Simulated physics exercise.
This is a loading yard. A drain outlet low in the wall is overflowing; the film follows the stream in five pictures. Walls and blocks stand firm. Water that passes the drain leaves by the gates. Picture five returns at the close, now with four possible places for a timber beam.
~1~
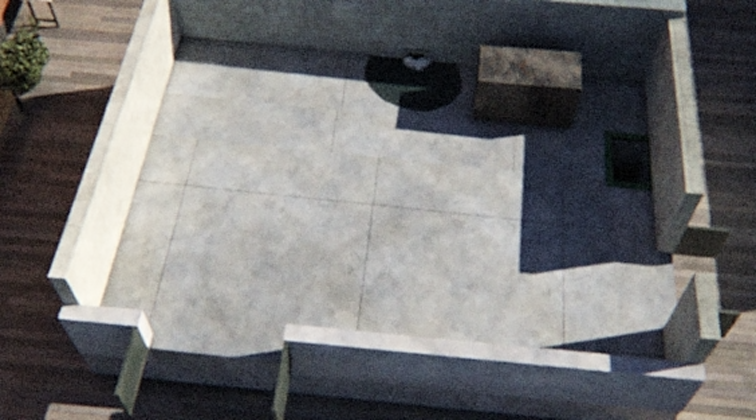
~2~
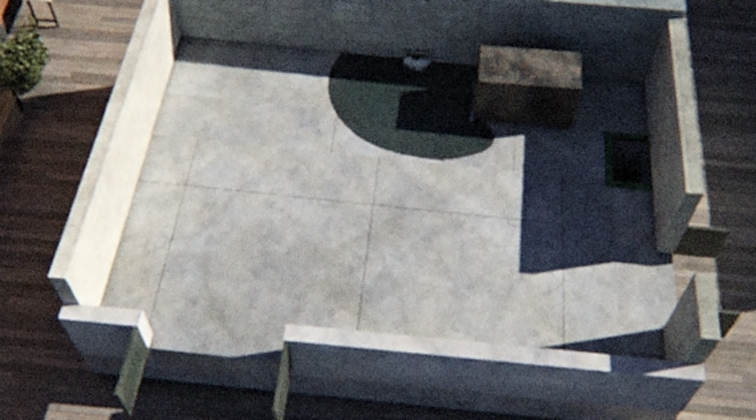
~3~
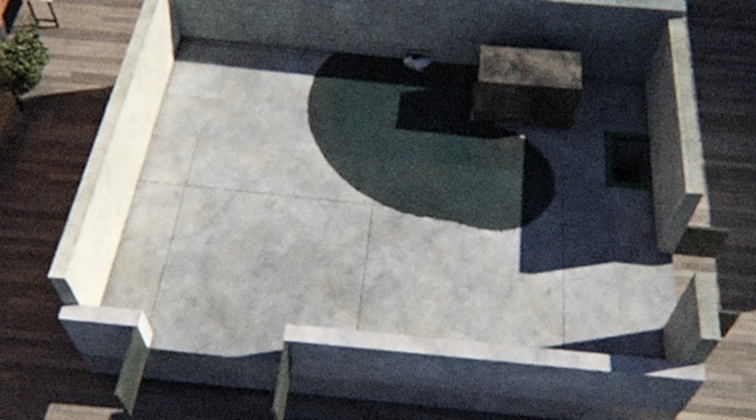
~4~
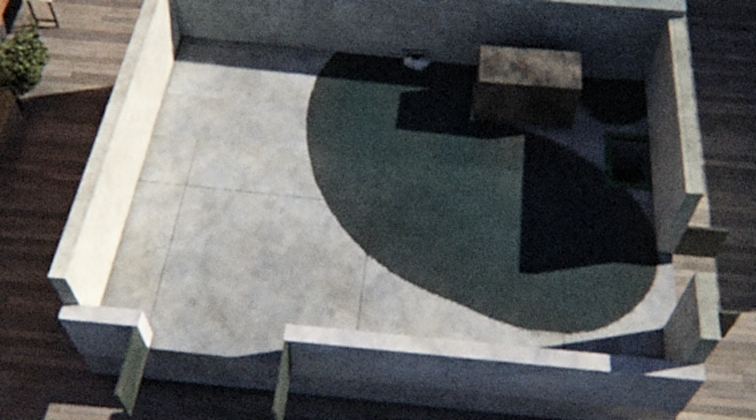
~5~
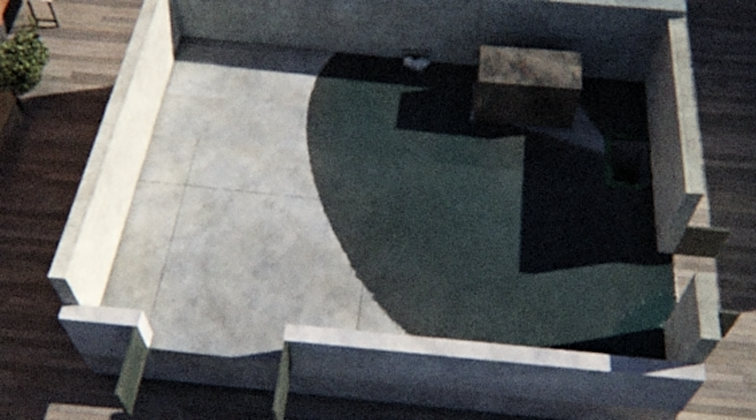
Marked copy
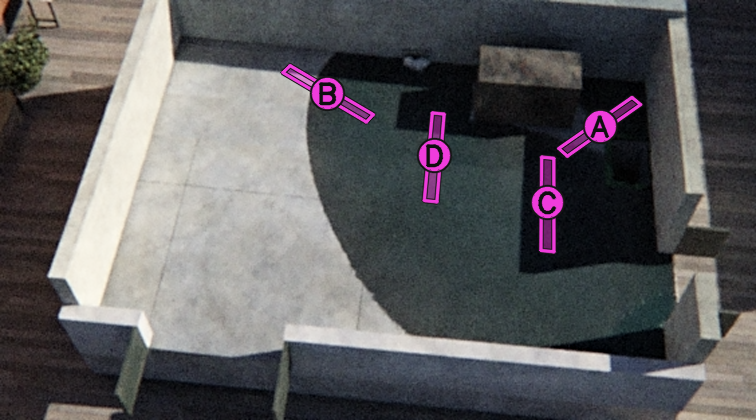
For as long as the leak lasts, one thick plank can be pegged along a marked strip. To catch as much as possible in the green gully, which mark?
Take C.
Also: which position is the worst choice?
A it is.
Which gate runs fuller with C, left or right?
More leaves on the right.
On the marked copy, A from (563, 152) to (636, 100); B from (286, 69) to (369, 118); C from (547, 251) to (547, 157); D from (430, 201) to (438, 113).
If A is chosen, about 11 % of the stream runs into the green gully, about 89 % out by the gates.
If B is chosen, about 14 % of the stream runs into the green gully, about 86 % out by the gates.
If C is chosen, about 20 % of the stream runs into the green gully, about 80 % out by the gates.
If D is chosen, about 16 % of the stream runs into the green gully, about 84 % out by the gates.
